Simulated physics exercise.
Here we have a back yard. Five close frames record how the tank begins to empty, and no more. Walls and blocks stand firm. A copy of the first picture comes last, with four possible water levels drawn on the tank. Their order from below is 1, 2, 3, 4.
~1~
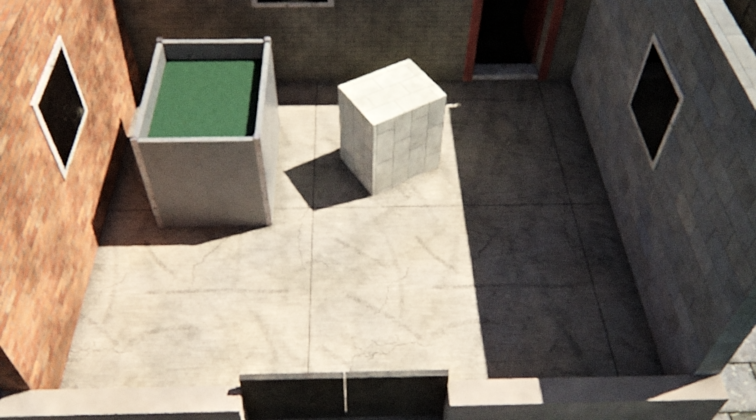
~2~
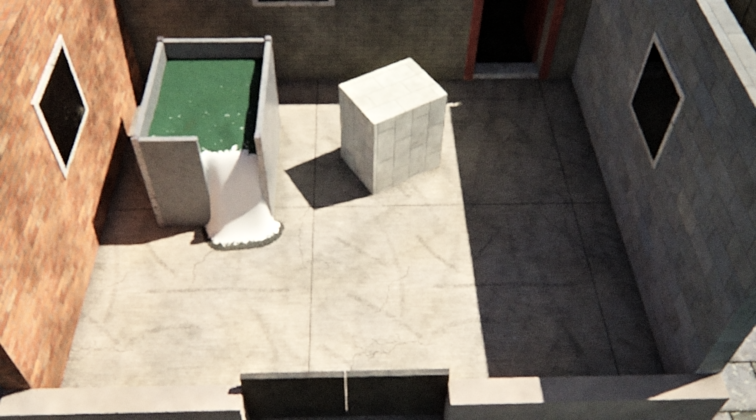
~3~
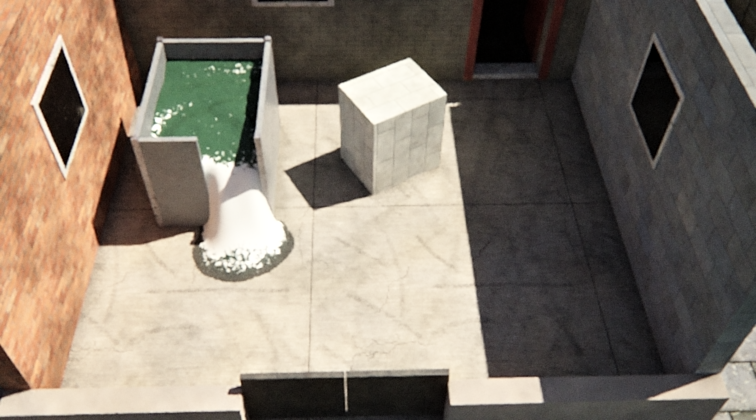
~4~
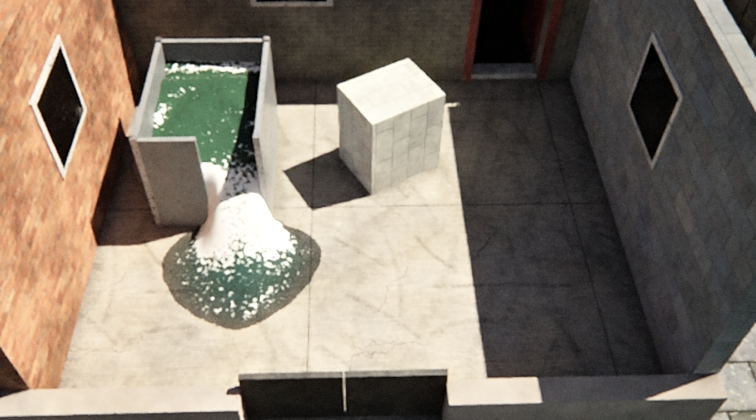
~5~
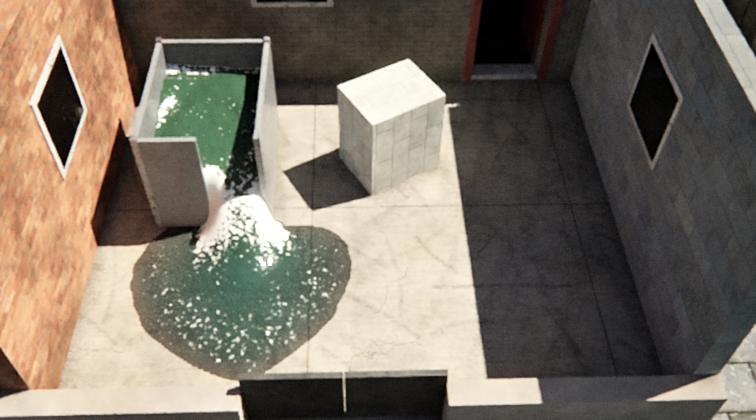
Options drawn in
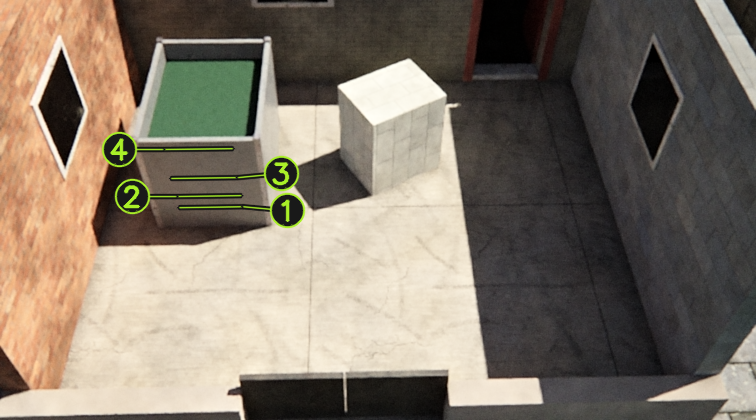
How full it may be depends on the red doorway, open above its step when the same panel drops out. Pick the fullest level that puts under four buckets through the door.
Take 3.
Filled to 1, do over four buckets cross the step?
No.
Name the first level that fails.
4 it is.
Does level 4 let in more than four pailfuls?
Yes, that goes wrong.
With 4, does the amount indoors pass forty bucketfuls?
No, less.
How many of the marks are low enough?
Three of the four.
In lime, 1 at (211, 207); 2 at (208, 196); 3 at (204, 178); 4 at (197, 149); from the bottom up 1, 2, 3, 4.
With 1, nothing gets over.
With 2, nothing gets over.
With 3, a bucket or two gets in.
With 4, about 13 bucketfuls get in.
